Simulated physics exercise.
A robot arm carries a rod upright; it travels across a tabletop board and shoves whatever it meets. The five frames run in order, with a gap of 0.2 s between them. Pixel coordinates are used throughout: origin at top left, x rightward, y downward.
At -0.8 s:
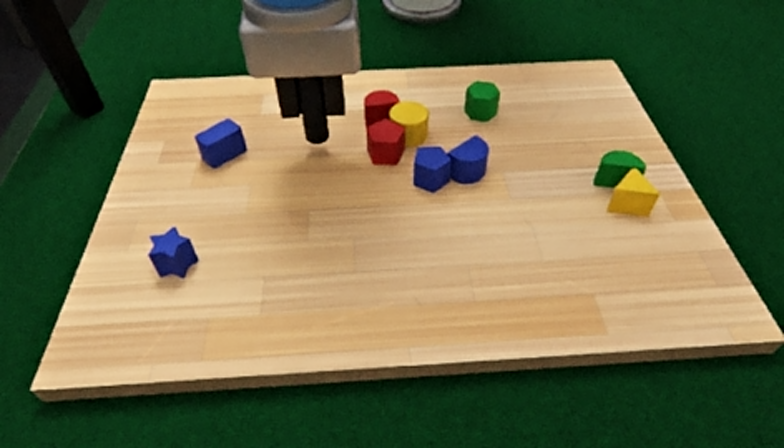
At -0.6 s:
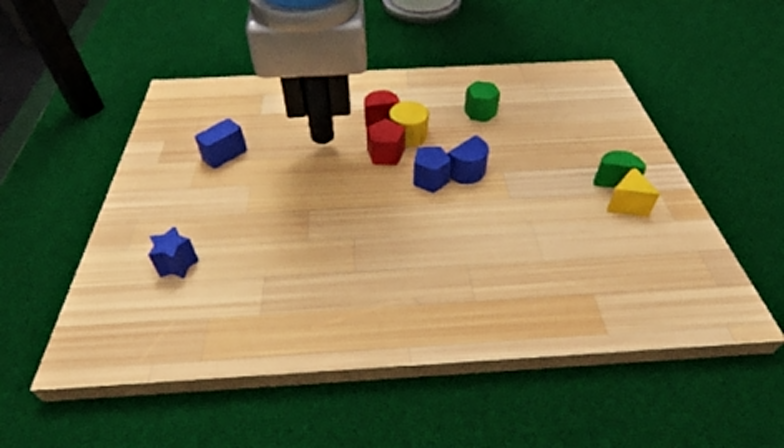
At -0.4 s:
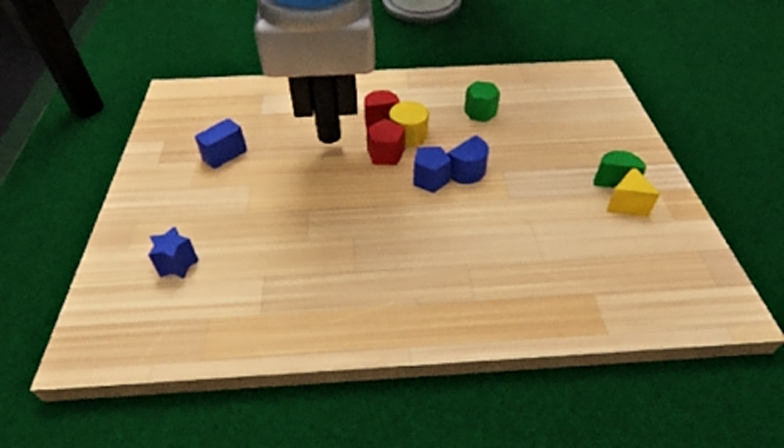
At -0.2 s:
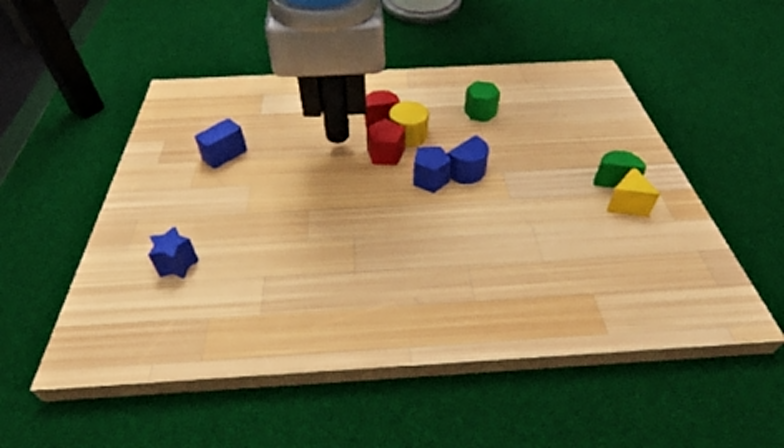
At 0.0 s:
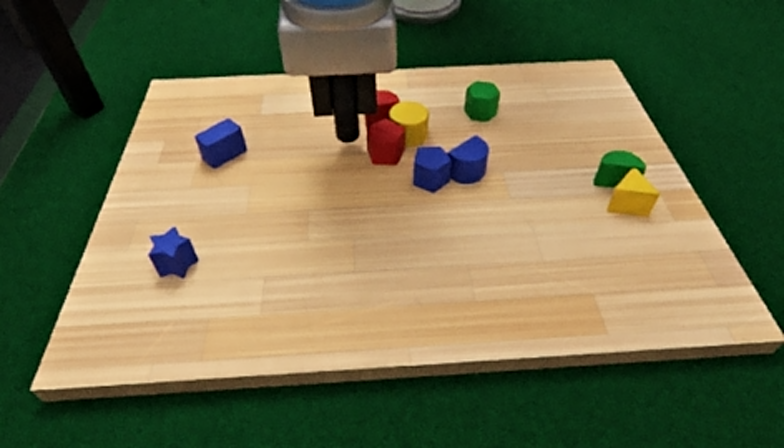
Robot arm with a dark rod moving slightly right above a wooden board, nearing a red block among still coloured blocks.
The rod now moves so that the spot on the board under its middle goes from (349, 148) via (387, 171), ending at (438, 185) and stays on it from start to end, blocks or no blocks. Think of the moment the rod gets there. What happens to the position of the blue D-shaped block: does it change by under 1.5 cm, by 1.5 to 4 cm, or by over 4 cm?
It moves a fair bit, 1.5 to 4 cm.
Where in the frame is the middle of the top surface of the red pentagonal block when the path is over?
The middle of its upper face will lie at (413, 135).
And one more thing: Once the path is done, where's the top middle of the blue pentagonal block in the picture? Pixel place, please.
The centre of its top face lies at (470, 164).
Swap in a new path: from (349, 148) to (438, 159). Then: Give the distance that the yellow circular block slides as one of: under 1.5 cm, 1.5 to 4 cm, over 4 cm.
The block shifts less than 1.5 cm.
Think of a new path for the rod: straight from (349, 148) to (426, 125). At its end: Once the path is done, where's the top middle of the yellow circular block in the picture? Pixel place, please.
Its top middle: (458, 106).
The first path, step by step. One third of the way, rod (373, 153); red pentagonal block (402, 134), turned 20° anticlockwise.
Two thirds of the way, rod (403, 166); red pentagonal block (412, 135), turned 45° anticlockwise.
At the end, rod (439, 174); red D-shaped block not moved; red pentagonal block (413, 135), turned 45° anticlockwise; blue pentagonal block (470, 164); blue D-shaped block (498, 147), turned 40° anticlockwise.
